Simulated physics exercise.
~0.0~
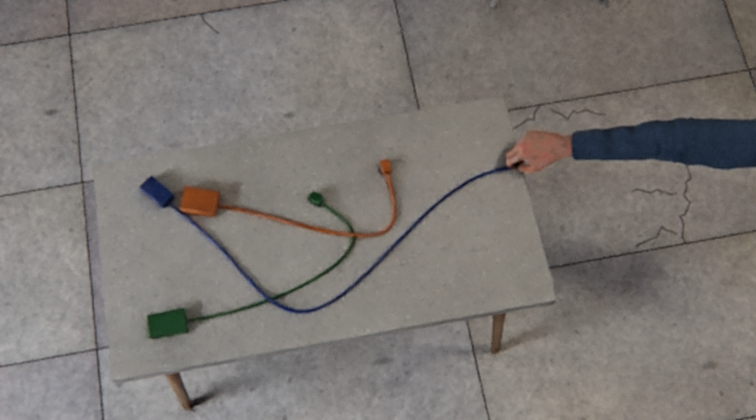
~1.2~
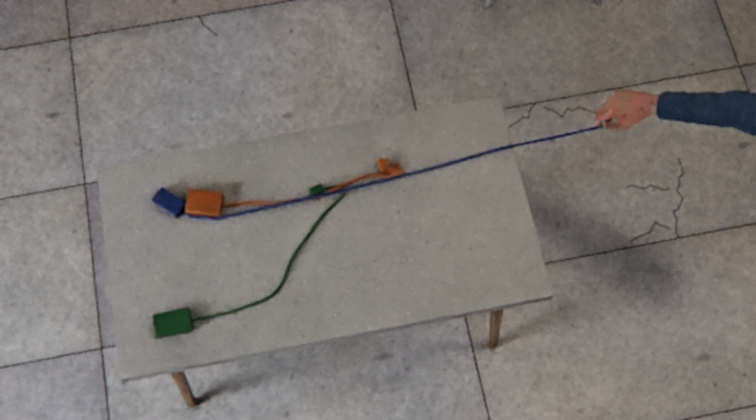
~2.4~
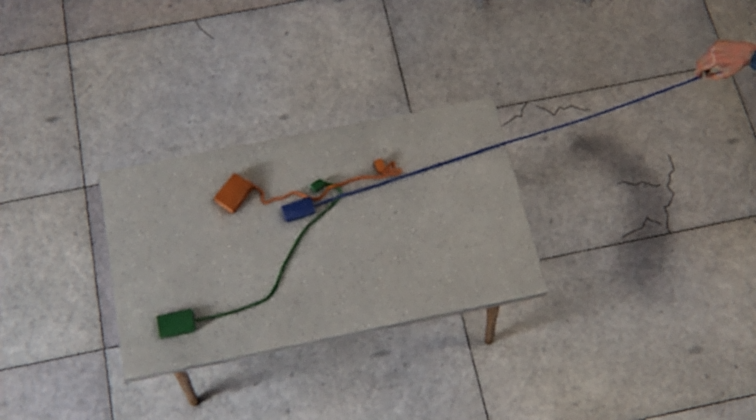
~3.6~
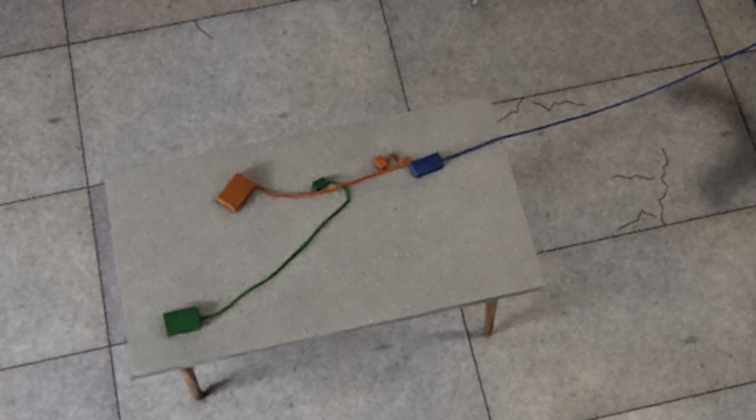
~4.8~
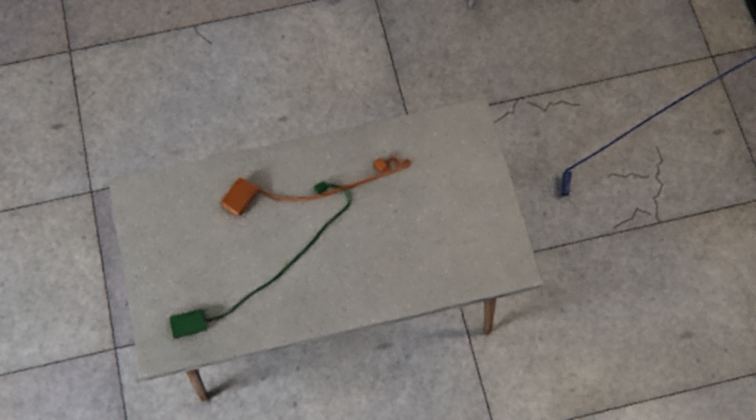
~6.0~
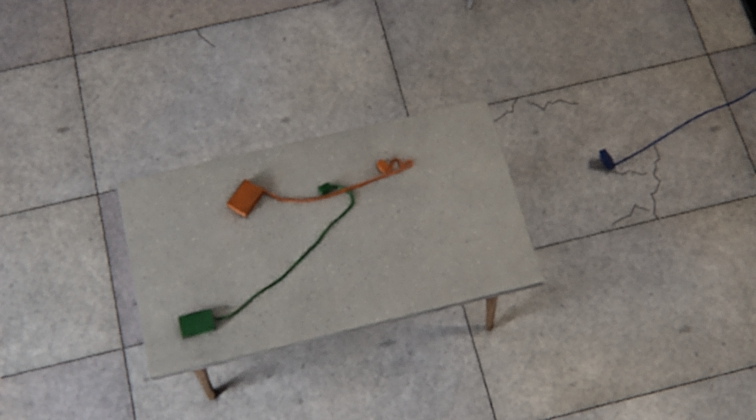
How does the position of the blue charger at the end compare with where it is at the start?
At the start the blue charger sits near the left end of the tabletop, beside the orange charger. By the end it is off the table, out beyond the right edge, still attached to its lead.
